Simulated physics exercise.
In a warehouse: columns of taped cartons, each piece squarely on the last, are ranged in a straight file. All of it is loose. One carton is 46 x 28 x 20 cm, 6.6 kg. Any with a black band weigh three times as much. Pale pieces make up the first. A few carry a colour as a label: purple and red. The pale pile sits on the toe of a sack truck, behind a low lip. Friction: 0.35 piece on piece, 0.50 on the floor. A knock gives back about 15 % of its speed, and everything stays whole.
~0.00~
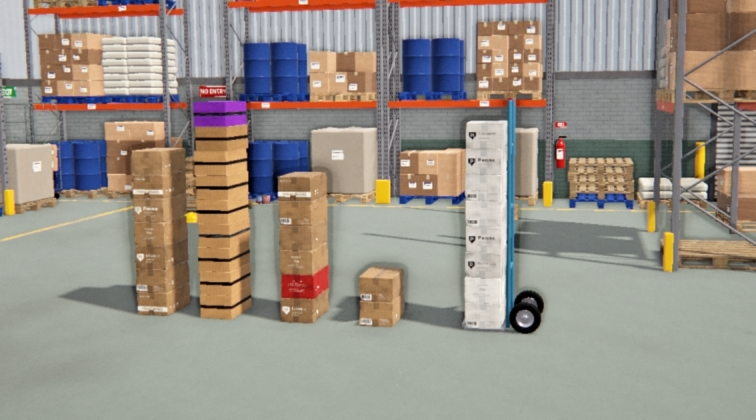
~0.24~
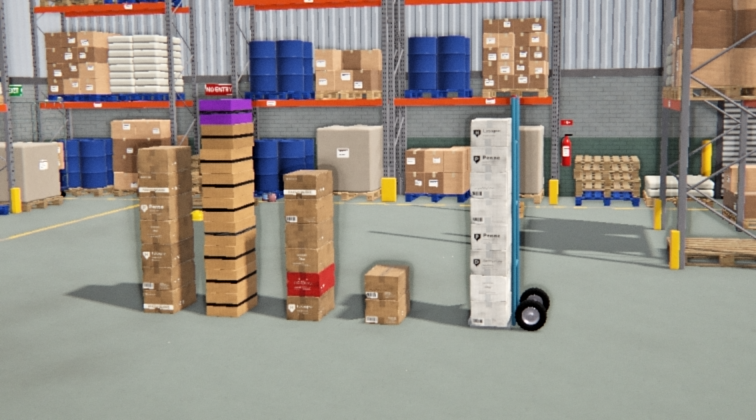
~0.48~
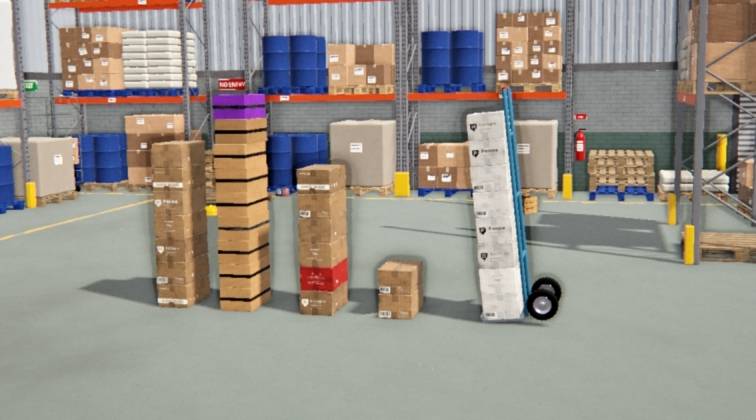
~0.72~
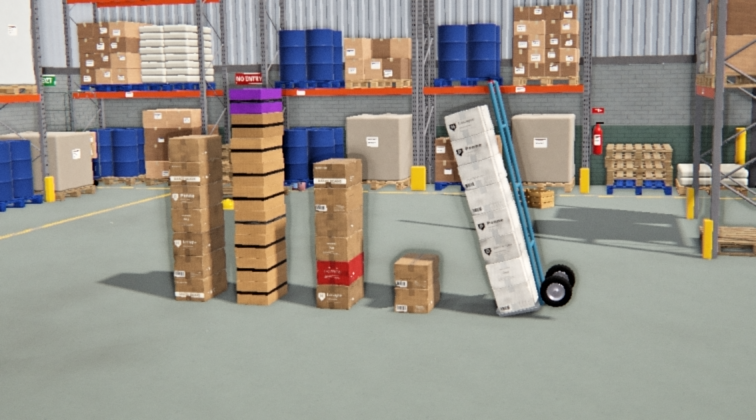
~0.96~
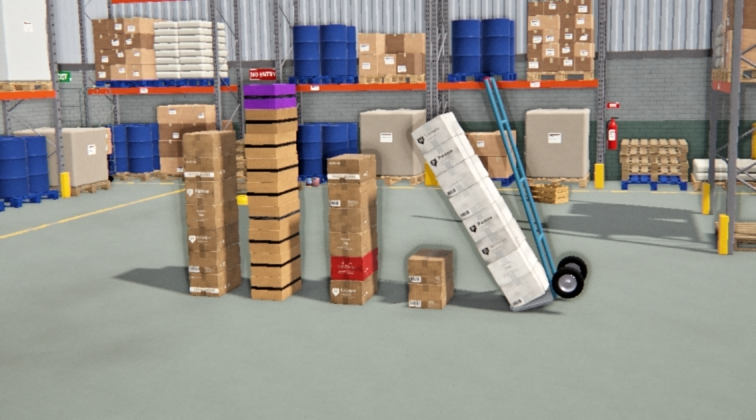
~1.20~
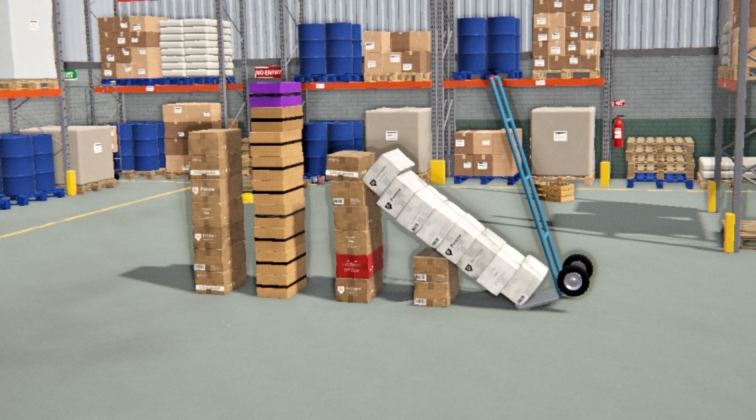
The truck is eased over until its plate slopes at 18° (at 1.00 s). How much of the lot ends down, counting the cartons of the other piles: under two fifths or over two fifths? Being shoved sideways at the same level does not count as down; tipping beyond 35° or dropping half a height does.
Ending down: Fewer than two in five.
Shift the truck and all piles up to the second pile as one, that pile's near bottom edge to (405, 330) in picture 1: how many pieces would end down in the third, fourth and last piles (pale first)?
In that case third 2, fourth 0, last 0.
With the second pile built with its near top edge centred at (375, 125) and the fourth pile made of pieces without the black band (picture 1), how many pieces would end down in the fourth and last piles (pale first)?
In that case fourth 8, last 7.
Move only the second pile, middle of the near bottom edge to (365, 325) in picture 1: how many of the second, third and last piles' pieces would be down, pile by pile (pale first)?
In that case second 0, third 0, last 0.
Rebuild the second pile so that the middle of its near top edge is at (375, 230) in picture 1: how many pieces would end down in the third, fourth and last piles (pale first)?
Then third 1, fourth 0, last 0.
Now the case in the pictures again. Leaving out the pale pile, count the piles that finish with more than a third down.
0 in all.
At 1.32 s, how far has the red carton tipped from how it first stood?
Some 0°.
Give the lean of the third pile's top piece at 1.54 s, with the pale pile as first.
About 10°.
By 1.32 s, 8 of the pale pile down; none of the 24 other cartons down, 5 disturbed.
By 1.54 s, 8 of the pale pile down; none of the 24 other cartons down, 8 disturbed; red carton tilted 11°.
When it is over (2.8 s), 8 of the pale pile down; none of the 24 other cartons down, 8 disturbed; red carton tilted 16°; purple carton unmoved. That is 0 per cent. In pixels of the last frame, middles, red carton near (347, 258), purple carton near (276, 95).
